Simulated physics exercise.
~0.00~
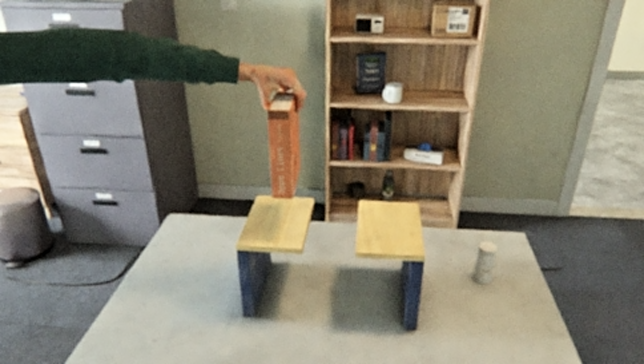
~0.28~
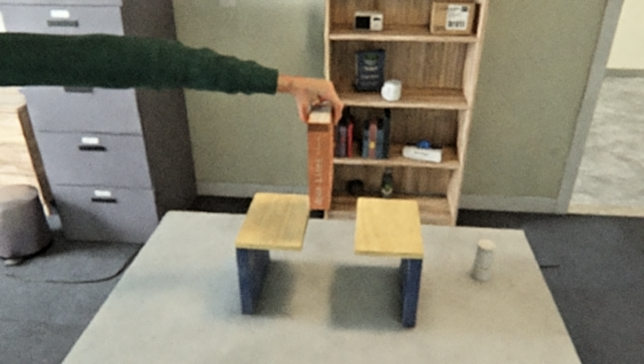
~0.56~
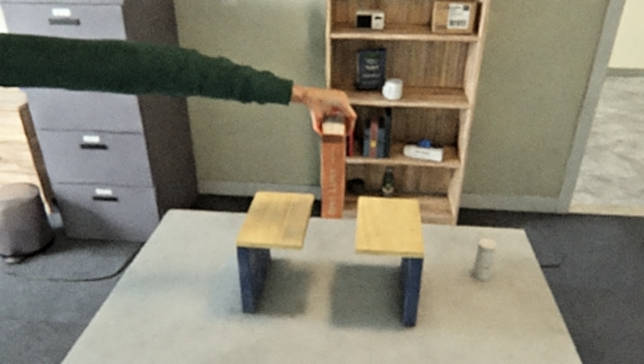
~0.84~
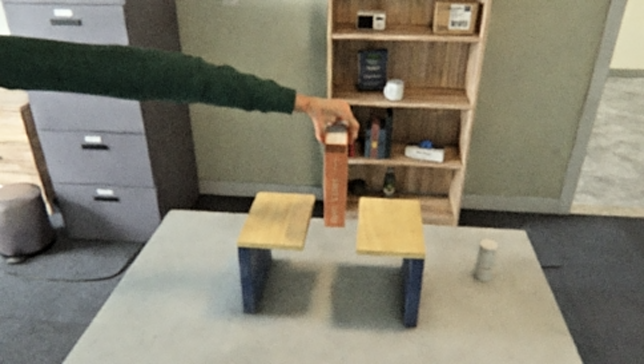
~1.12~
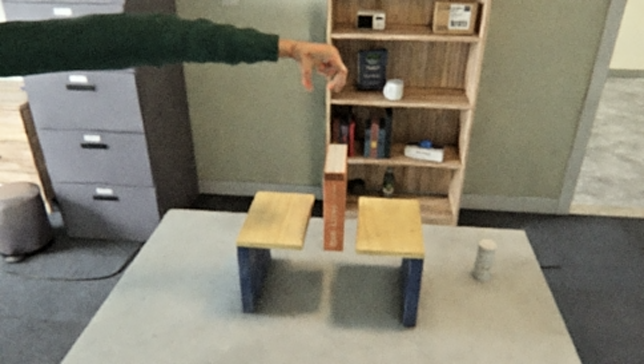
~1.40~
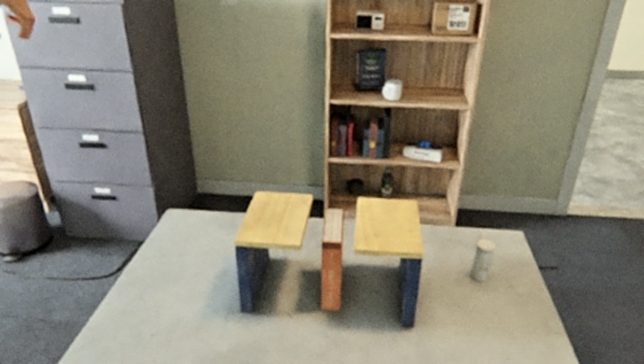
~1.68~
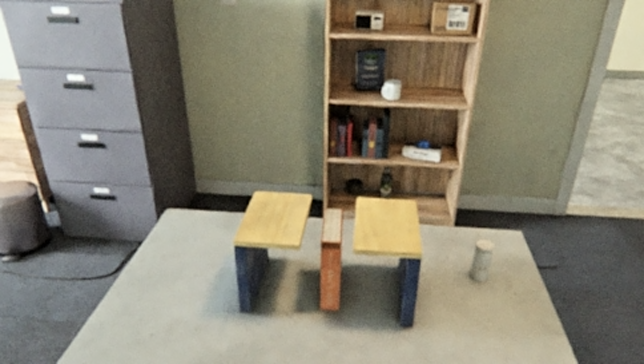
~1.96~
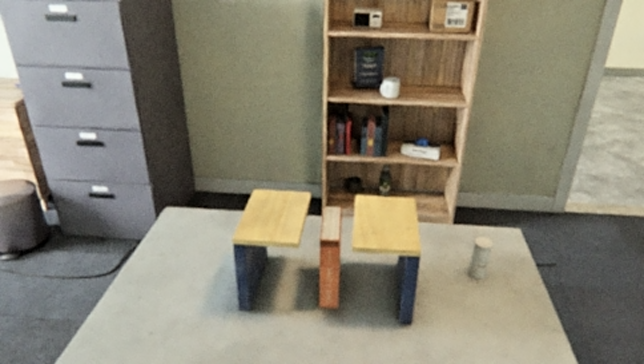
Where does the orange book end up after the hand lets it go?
It drops through the gap and ends up standing upright on the table between the two supports.
